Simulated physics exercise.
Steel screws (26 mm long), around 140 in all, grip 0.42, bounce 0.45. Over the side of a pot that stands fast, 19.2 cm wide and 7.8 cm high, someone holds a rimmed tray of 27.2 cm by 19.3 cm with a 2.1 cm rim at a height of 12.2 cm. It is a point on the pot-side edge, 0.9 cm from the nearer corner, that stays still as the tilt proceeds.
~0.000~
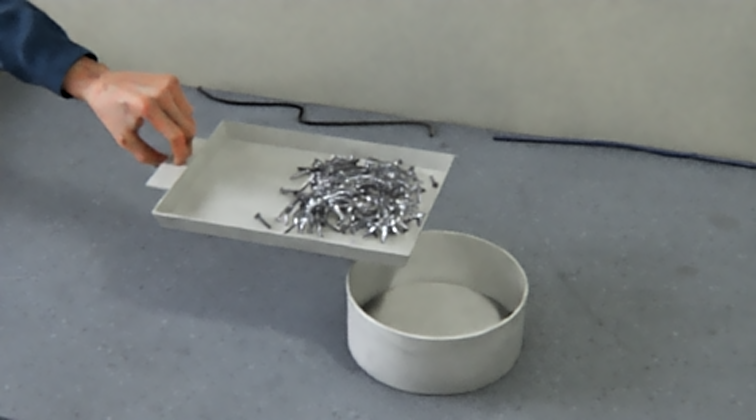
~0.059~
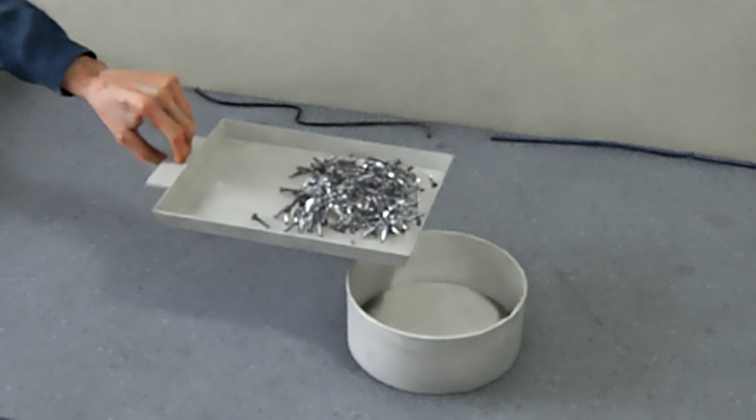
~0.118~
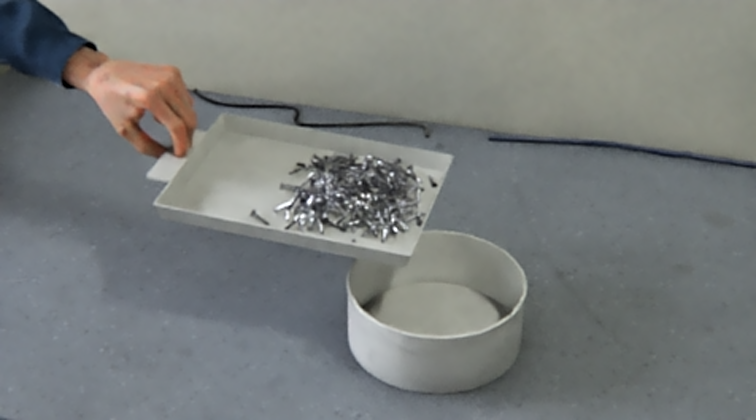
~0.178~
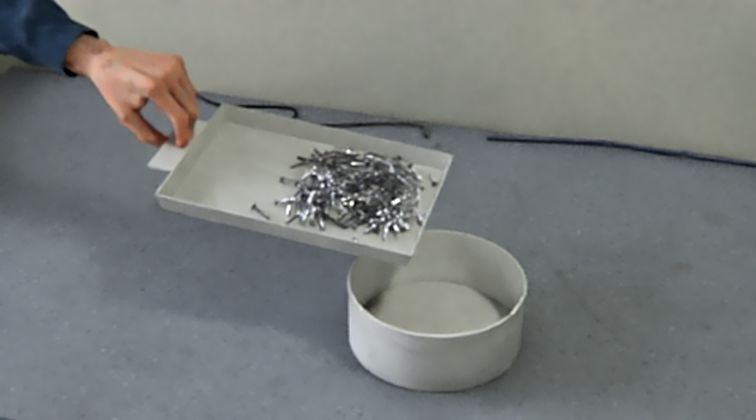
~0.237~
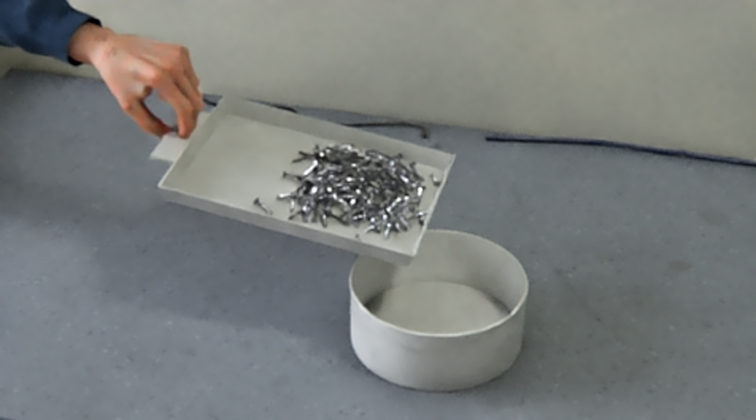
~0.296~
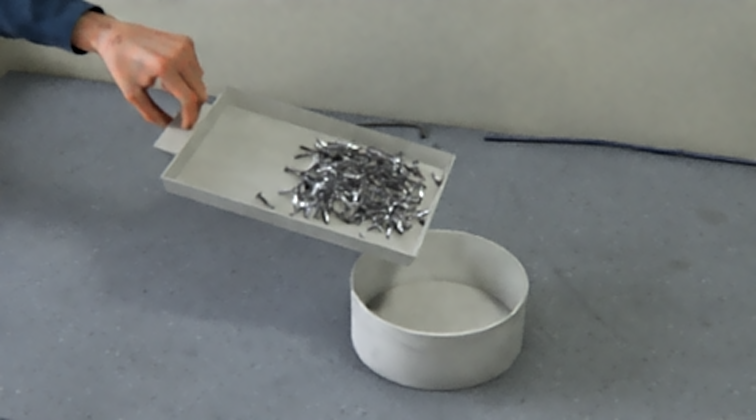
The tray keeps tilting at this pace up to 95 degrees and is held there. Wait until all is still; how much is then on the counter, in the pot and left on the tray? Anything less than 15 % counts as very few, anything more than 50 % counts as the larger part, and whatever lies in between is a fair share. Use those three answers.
Counter: A fair share. Pot: The larger part. Tray: Very few.
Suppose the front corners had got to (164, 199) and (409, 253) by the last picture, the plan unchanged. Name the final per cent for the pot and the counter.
The pot gets 55 and the counter 45.
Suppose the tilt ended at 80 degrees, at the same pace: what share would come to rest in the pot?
You'd end up with some 70 % in the pot.
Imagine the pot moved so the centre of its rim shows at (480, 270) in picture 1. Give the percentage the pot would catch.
Roughly 90 percent would end up there.
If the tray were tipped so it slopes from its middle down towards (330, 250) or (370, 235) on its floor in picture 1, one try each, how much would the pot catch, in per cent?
About 65 and 100 per cent.
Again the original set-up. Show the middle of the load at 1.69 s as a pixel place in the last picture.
Close to pixel (442, 206).
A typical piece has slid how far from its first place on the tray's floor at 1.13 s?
It has moved some 5 cm from its start.
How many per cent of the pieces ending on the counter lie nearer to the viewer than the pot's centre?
Share: Roughly 0 %.
Then, at 1.13 s, tilt 50 degrees; the tray holds 100 %, the pot 0 %.
After 1.69 s, tilt 76 degrees; the tray holds 80 %, the pot 10 %.
Then, at 2.31 s, tilt 95 degrees; the tray holds 0 %, the pot 75 %.
At rest (3.0 s), counter 25 %, pot 75 %, tray 0 %.
